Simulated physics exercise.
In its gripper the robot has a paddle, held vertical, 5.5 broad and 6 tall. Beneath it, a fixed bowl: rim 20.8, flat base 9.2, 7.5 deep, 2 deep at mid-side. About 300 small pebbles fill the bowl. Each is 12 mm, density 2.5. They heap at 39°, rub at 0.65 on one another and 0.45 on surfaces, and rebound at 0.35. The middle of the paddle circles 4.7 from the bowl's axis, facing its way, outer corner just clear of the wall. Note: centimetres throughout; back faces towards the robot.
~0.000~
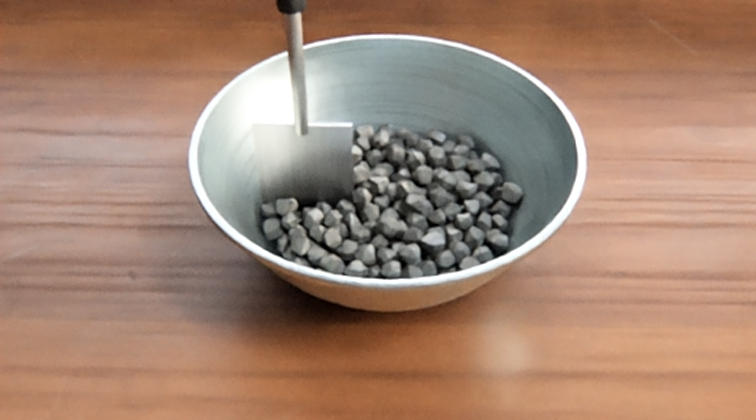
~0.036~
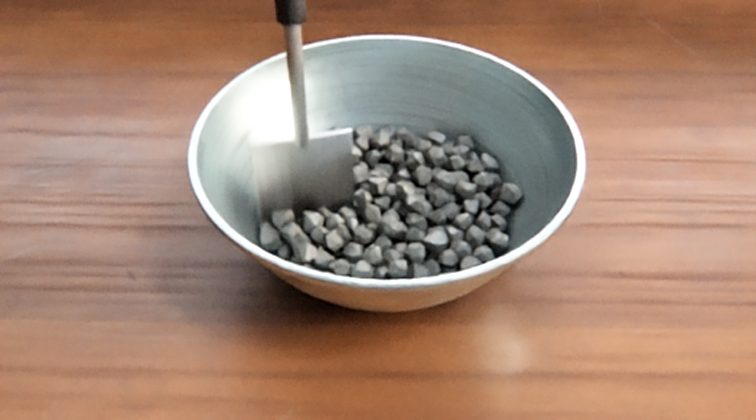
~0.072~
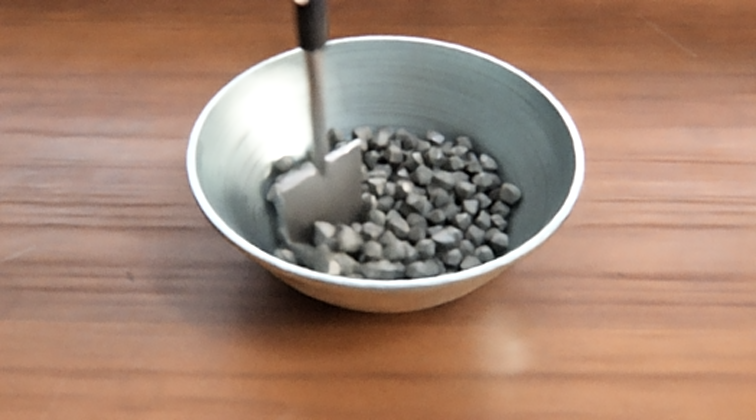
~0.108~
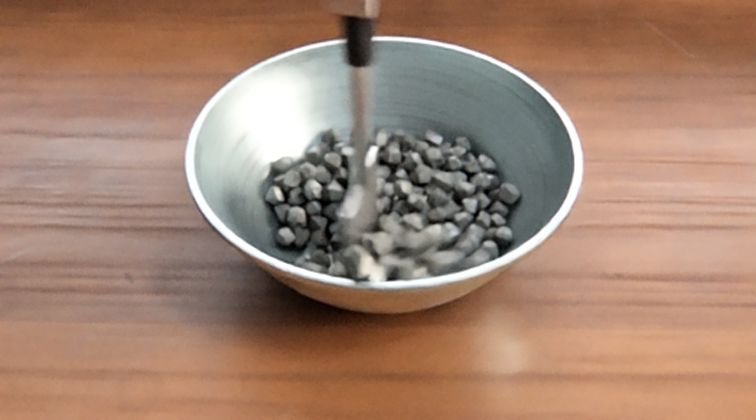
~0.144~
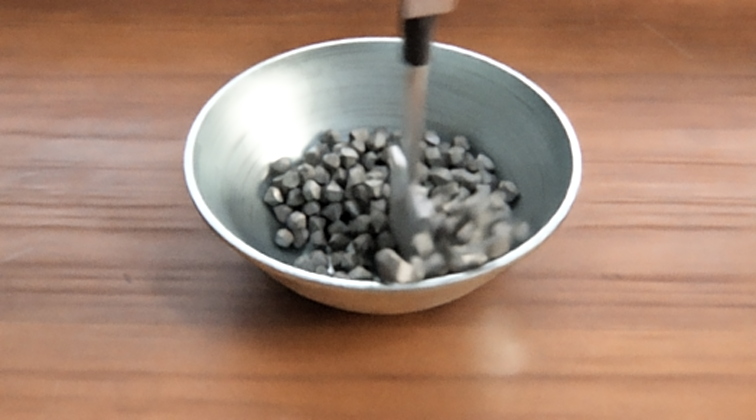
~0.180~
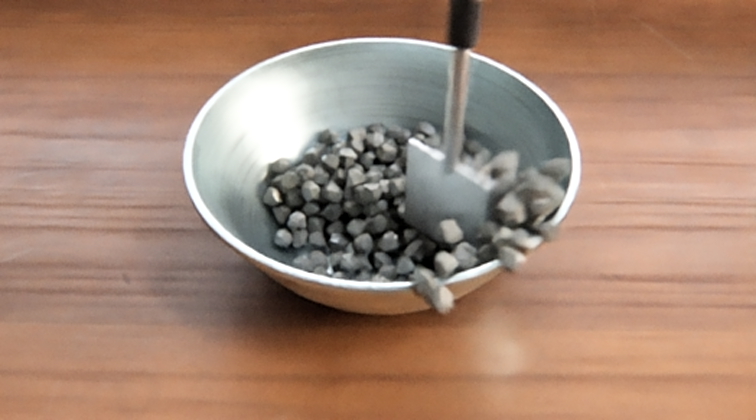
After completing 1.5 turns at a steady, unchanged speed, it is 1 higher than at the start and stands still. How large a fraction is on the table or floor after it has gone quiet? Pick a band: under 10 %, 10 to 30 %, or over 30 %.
Band: 10 to 30 %.
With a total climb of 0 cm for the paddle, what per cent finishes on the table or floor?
Around 25 %.
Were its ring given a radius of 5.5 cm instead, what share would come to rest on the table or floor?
It would be close to 5 per cent then.
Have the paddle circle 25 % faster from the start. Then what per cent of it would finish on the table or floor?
That would be some 30 percent.
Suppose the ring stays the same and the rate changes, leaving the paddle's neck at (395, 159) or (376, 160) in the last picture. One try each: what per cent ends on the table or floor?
About 5 per cent, then about 5 per cent.
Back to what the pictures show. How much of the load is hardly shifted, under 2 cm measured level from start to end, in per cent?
Result: Close to 10 per cent of the load.
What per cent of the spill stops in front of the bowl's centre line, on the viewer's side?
About 40 per cent.
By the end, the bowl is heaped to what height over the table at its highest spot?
It reaches some 5.5 cm above the table.
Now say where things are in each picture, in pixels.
The paddle neck at (300, 102), 0° round; upper third of the load around (394, 192), from x 270 to 510, top at y 135; 301 in the bowl, in the first picture.
The paddle neck at (300, 114), 14° round; upper third of the load around (385, 198), from x 270 to 510, top at y 135, in the second picture.
The paddle neck at (319, 140), 45° round; upper third of the load around (384, 226), from x 275 to 510, top at y 135, in the third picture.
The paddle neck at (361, 157), 76° round; upper third of the load around (409, 242), from x 275 to 510, top at y 135, in the fourth picture.
The paddle neck at (411, 156), 107° round; upper third of the load around (449, 223), from x 275 to 520, top at y 135; 300 in the bowl, 1 in flight or on the tool, in the fifth picture.
The paddle neck at (453, 139), 138° round; upper third of the load around (482, 194), from x 275 to 560, top at y 130; 296 in the bowl, 5 in flight or on the tool, in the sixth picture.
After 0.36 s, 292° round, highest piece 11 above the table; 272 in the bowl, 14 on the table or floor, 15 in flight or on the tool.
After 0.54 s, 86° round, highest piece 10 above the table; 252 in the bowl, 42 on the table or floor, 7 in flight or on the tool.
After 0.82 s, 180° round, highest piece 8 above the table; 245 in the bowl, 56 on the table or floor.
After 1.52 s, 180° round, highest piece 5 above the table; 244 in the bowl, 57 on the table or floor.
In the end, 244 in the bowl, 57 on the table or floor. That is 19 % on the table or floor.
